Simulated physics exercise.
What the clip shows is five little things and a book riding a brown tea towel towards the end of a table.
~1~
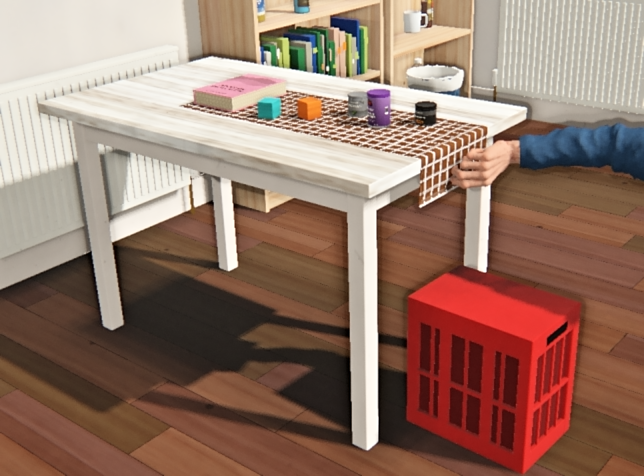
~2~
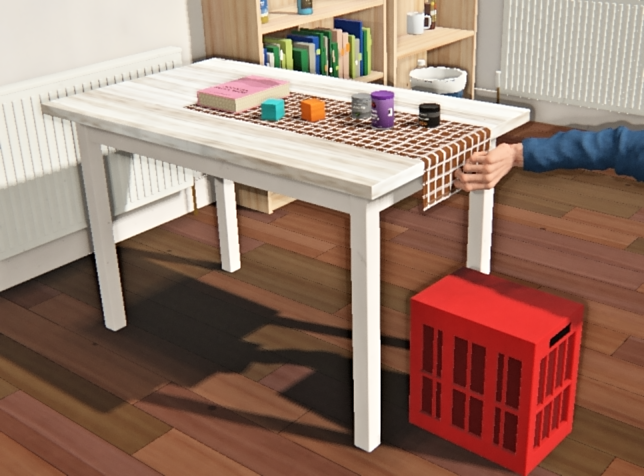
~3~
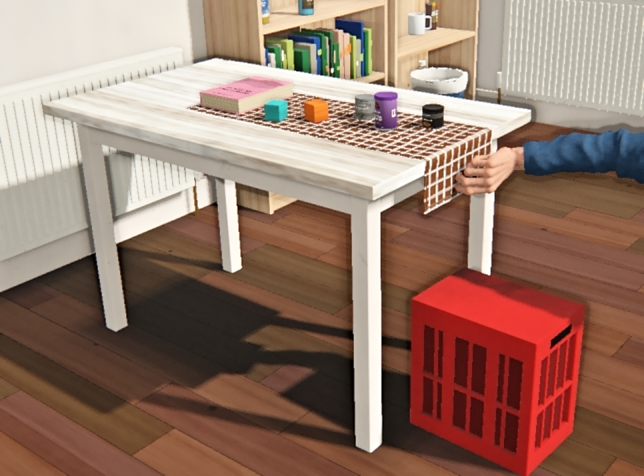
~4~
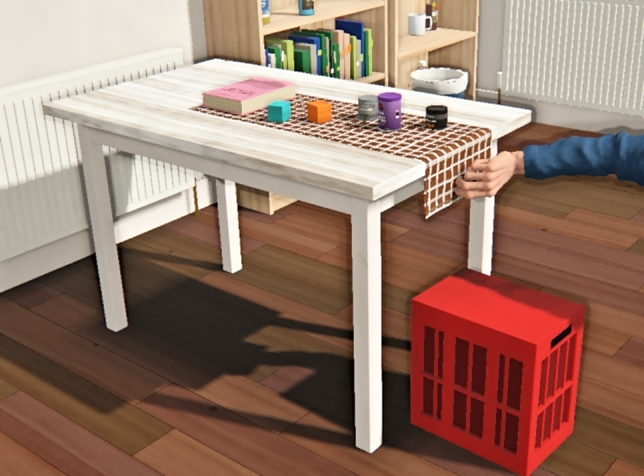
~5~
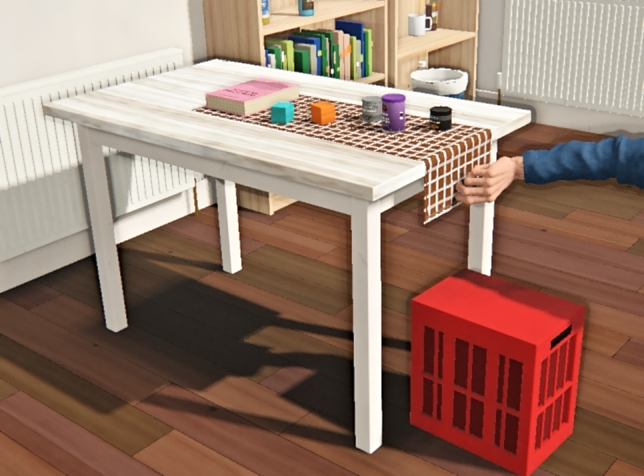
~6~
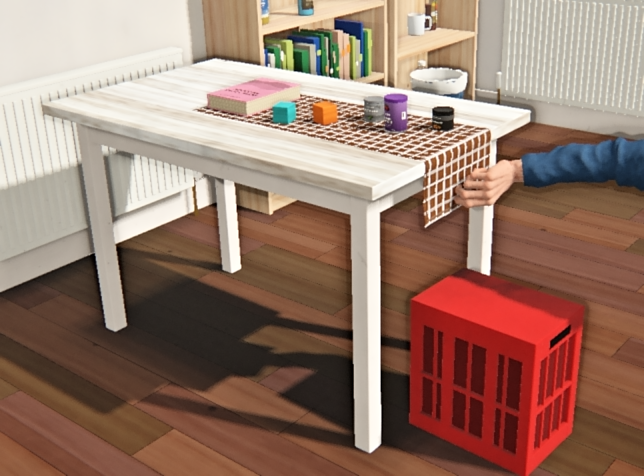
A brown checked cloth slides slowly to the right across a whitewashed wooden table, drawn by a blue-sleeved hand gripping its overhanging end, in a room seen from slightly above. On it ride a pink book, turquoise and orange cubes, a grey pot, a purple can and a black pot, all shifting gently rightward together. A red crate stands still on the floorboards below, with shelves and radiators behind.
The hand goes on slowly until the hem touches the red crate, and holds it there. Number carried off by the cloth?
Tally: Two.
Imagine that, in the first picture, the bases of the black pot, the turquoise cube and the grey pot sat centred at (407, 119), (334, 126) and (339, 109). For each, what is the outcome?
Looking at each one, the black pot drops away, the turquoise cube remains in position and the grey pot remains in position.
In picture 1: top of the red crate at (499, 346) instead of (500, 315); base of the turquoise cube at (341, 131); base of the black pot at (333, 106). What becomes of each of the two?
The turquoise cube? Lost. The black pot? Safe.
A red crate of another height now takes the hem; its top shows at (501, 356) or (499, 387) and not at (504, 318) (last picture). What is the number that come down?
In that event, 3 and 4.
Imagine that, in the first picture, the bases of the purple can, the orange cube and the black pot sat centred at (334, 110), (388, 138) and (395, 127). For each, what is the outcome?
The purple can stays put; the orange cube ends up off; the black pot ends up off.
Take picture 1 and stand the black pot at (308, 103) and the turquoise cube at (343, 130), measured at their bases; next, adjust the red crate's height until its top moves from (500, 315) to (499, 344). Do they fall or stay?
Result: Black pot still there, turquoise cube gone.
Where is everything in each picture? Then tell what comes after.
In the first frame, hem (419, 207); black pot (426, 104); purple can (379, 91); grey pot (358, 94); orange cube (309, 100); turquoise cube (269, 100); top of the crate (500, 315).
In the second frame, hem (423, 210); black pot (429, 105).
In the third frame, hem (424, 214); purple can (386, 94).
In the fourth frame, hem (425, 218); grey pot (368, 97); top of the crate (504, 318).
In the fifth frame, hem (423, 223); orange cube (323, 104).
In the sixth frame, hem (424, 227); black pot (443, 109); purple can (396, 96); grey pot (374, 98); orange cube (325, 104); turquoise cube (284, 104).
Soon after, hem near (458, 258); black pot gone.
After that, hem on the crate; black pot and purple can gone.
In the end, hem on the crate; black pot and purple can gone. The table loses two.
